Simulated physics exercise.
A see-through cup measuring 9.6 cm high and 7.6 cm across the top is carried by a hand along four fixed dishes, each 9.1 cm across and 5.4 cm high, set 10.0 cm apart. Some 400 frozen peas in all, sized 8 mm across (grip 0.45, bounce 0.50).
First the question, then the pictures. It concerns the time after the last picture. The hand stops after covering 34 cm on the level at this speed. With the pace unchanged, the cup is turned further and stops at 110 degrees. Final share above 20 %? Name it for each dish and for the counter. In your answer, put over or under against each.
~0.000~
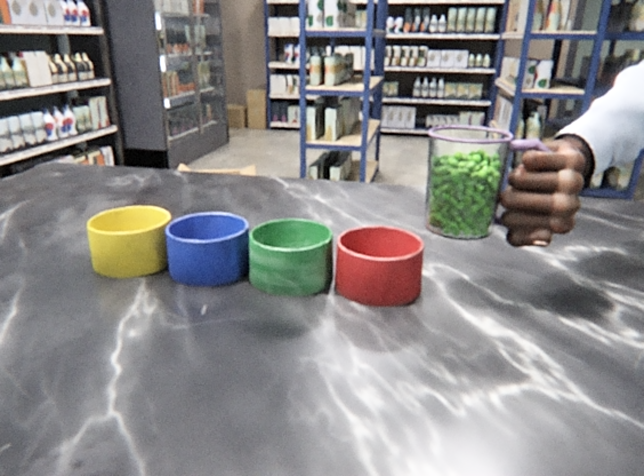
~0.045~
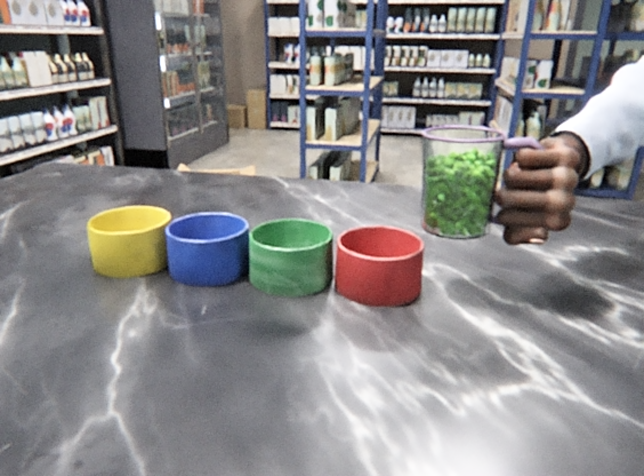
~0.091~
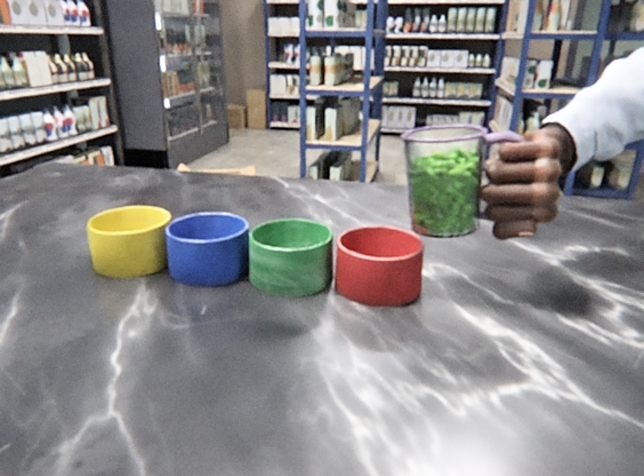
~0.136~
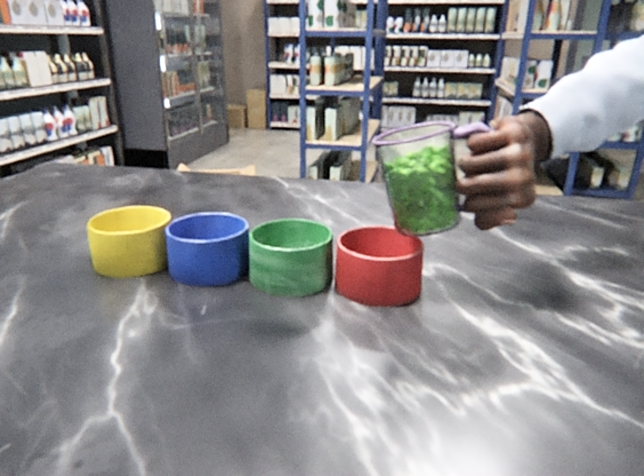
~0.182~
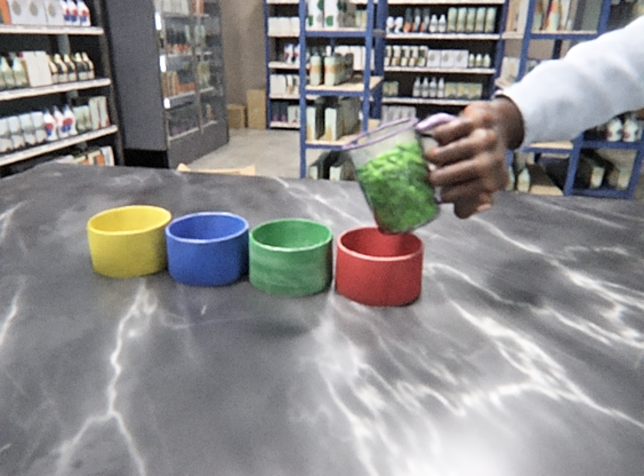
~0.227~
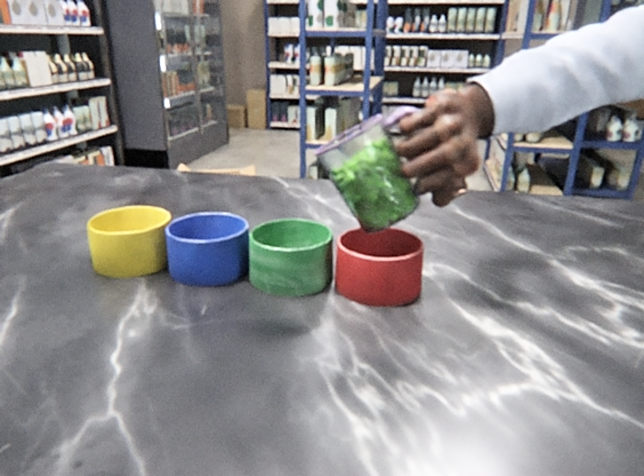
Red - under; blue - under; green - under; yellow - over; counter - over.
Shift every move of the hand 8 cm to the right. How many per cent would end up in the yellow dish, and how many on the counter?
Result - yellow 40 / counter 30.
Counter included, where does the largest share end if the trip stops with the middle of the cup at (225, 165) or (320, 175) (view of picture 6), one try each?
Blue, then green.
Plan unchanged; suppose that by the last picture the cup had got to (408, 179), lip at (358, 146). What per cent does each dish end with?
Final shares - red 0 %, blue 0 %, green 0 %, yellow 80 %.
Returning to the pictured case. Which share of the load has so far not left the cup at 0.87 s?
Some 10 %.
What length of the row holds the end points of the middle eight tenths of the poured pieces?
Close to 23 centimetres along the dishes.
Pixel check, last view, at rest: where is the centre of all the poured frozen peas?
(119, 247).
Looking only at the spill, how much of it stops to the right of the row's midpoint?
0 %.
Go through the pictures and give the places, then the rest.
The first picture shows cup at (464, 182), tilt 0 degrees, lip at (430, 132), moved 0.0 cm; middle of the pieces at (462, 191); red dish at (380, 242); green dish at (291, 234); blue dish at (208, 226); yellow dish at (130, 220).
The second picture shows cup at (459, 182), tilt 2 degrees, lip at (424, 133), moved 0.5 cm; middle of the pieces at (457, 190).
The third picture shows cup at (444, 181), tilt 6 degrees, lip at (404, 136), moved 1.9 cm; middle of the pieces at (443, 189).
The fourth picture shows cup at (421, 180), tilt 14 degrees, lip at (375, 141), moved 4.3 cm; middle of the pieces at (421, 188).
The fifth picture shows cup at (395, 178), tilt 23 degrees, lip at (345, 146), moved 6.9 cm; middle of the pieces at (397, 186).
The sixth picture shows cup at (370, 176), tilt 31 degrees, lip at (317, 153), moved 9.4 cm; middle of the pieces at (374, 184); red dish at (380, 242); green dish at (291, 234); blue dish at (208, 226); yellow dish at (130, 220). The cup turns about 185 degrees a second and travels 56 cm a second.
After 0.45 s, tilt 72 degrees; cup holds 100 %.
After 0.60 s, tilt 100 degrees; cup holds 95 %, yellow 5 %.
After 0.87 s, tilt 110 degrees; cup holds 10 %, yellow 55 %.
In the end, at 1.9 s, red 0 %, blue 0 %, green 0 %, yellow 65 %, counter 35 %.
